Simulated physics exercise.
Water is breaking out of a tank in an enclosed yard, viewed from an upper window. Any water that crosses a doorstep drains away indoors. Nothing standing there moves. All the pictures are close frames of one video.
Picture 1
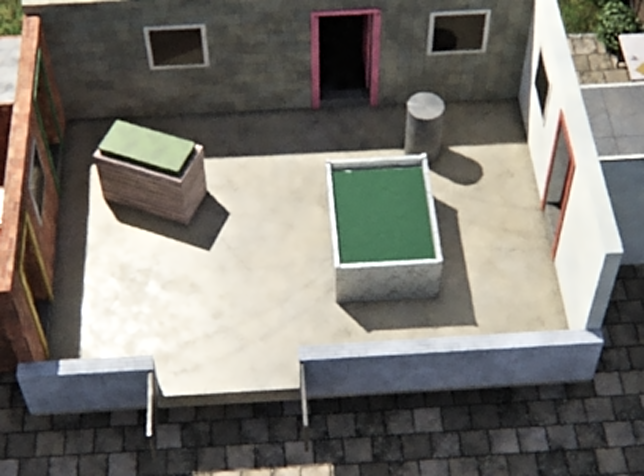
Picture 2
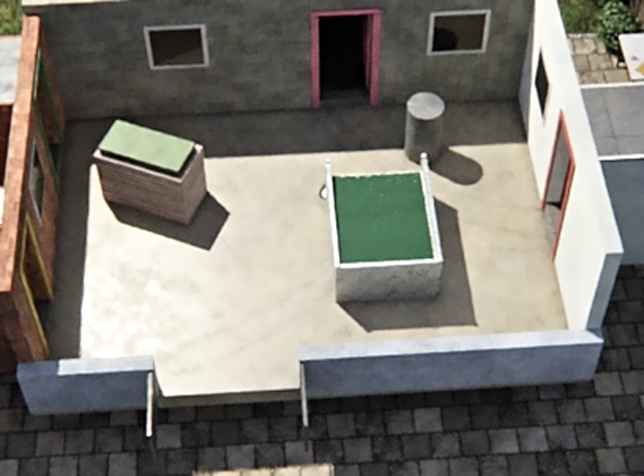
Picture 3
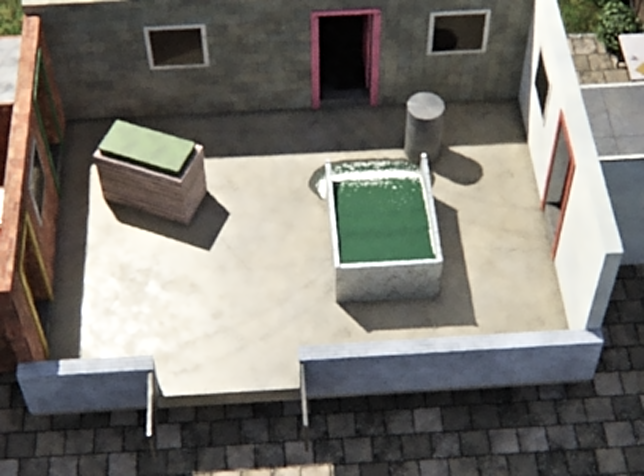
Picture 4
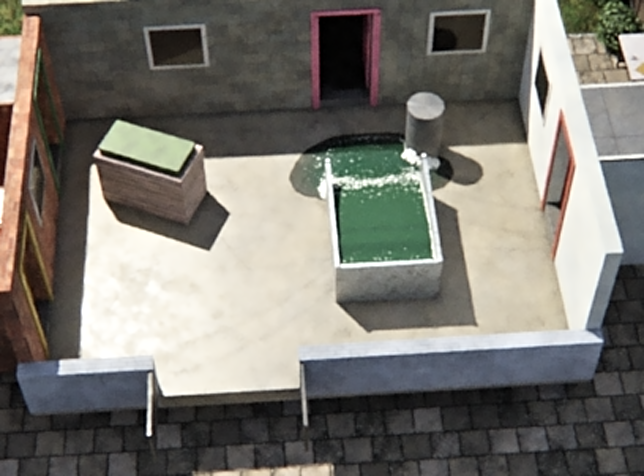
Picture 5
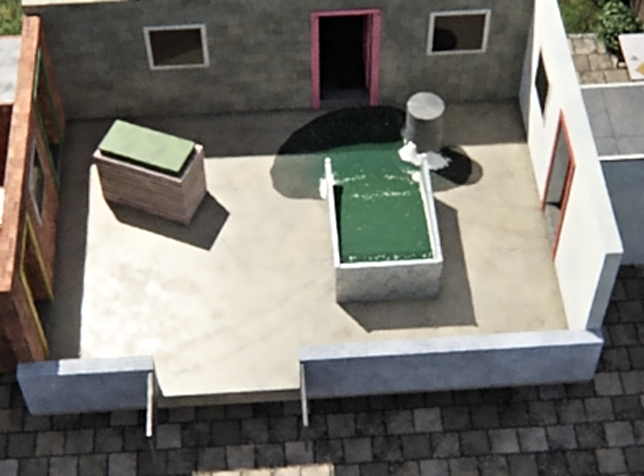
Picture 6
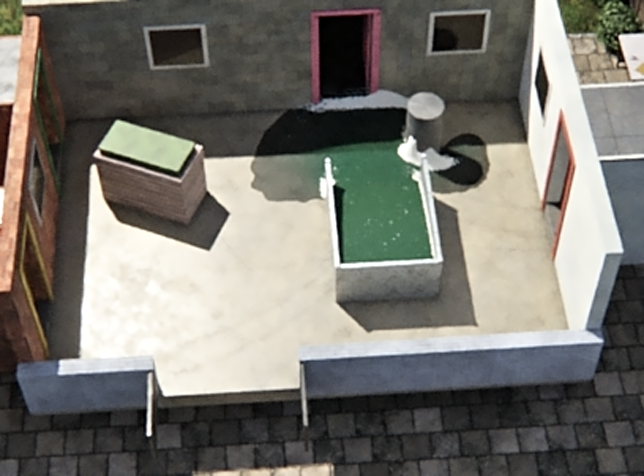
Green water in an open tank poured out over its far side in a walled yard, foaming white at the gap, then spread in a dark sheet around a round pillar toward the pink-framed doorway.
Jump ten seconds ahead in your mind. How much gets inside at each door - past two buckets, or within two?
The red door within two, the green door within two, the yellow door within two, the pink door past two.
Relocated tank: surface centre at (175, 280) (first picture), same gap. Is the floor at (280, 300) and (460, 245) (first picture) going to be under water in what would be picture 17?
Unflooded and unflooded.
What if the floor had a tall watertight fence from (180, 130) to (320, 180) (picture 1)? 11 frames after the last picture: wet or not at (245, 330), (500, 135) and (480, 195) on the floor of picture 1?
Taking the points in order, they are high and dry, inundated and inundated.
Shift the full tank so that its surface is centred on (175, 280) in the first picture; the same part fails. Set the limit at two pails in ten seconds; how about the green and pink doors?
The way I see it, green door stays short of it and pink door stays short of it.
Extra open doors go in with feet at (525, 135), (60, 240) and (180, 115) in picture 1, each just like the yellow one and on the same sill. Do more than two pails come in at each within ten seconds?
Taking the new doors in the order given: The first tops it, the second comes up short, the third comes up short.
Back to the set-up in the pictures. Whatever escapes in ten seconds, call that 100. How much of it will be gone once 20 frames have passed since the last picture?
65 per cent.
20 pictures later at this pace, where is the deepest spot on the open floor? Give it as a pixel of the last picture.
It should be deepest at about (64, 144).
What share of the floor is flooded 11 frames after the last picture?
Around 35 percent of it.
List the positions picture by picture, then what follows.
In the first picture, still water in the open tank at (382, 213).
In the second picture, water pours out on the open tank's far side and has run to (323, 196).
In the third picture, water pours out on the open tank's far side and has run to (315, 182).
In the fourth picture, the front is at (303, 161), out from the gap on the open tank's far side.
In the fifth picture, the front is at (391, 110), out from the gap on the open tank's far side.
In the sixth picture, the front is at (296, 110), out from the gap on the open tank's far side.
A moment on, water covers 25 % of the floor; the red door not reached, the green door not reached, the yellow door not reached, the pink door far over two buckets in.
Next, water covers 35 % of the floor; the red door wet at the sill, nothing in, the green door not reached, the yellow door not reached, the pink door far over two buckets in.
Then, water covers 45 % of the floor; the red door wet at the sill, nothing in, the green door wet at the sill, nothing in, the yellow door not reached, the pink door far over two buckets in.
Later, water covers 85 % of the floor; the red door wet at the sill, nothing in, the green door wet at the sill, nothing in, the yellow door wet at the sill, nothing in, the pink door far over two buckets in.
In the end, water covers 95 % of the floor; the red door wet at the sill, nothing in, the green door wet at the sill, nothing in, the yellow door wet at the sill, nothing in, the pink door far over two buckets in.
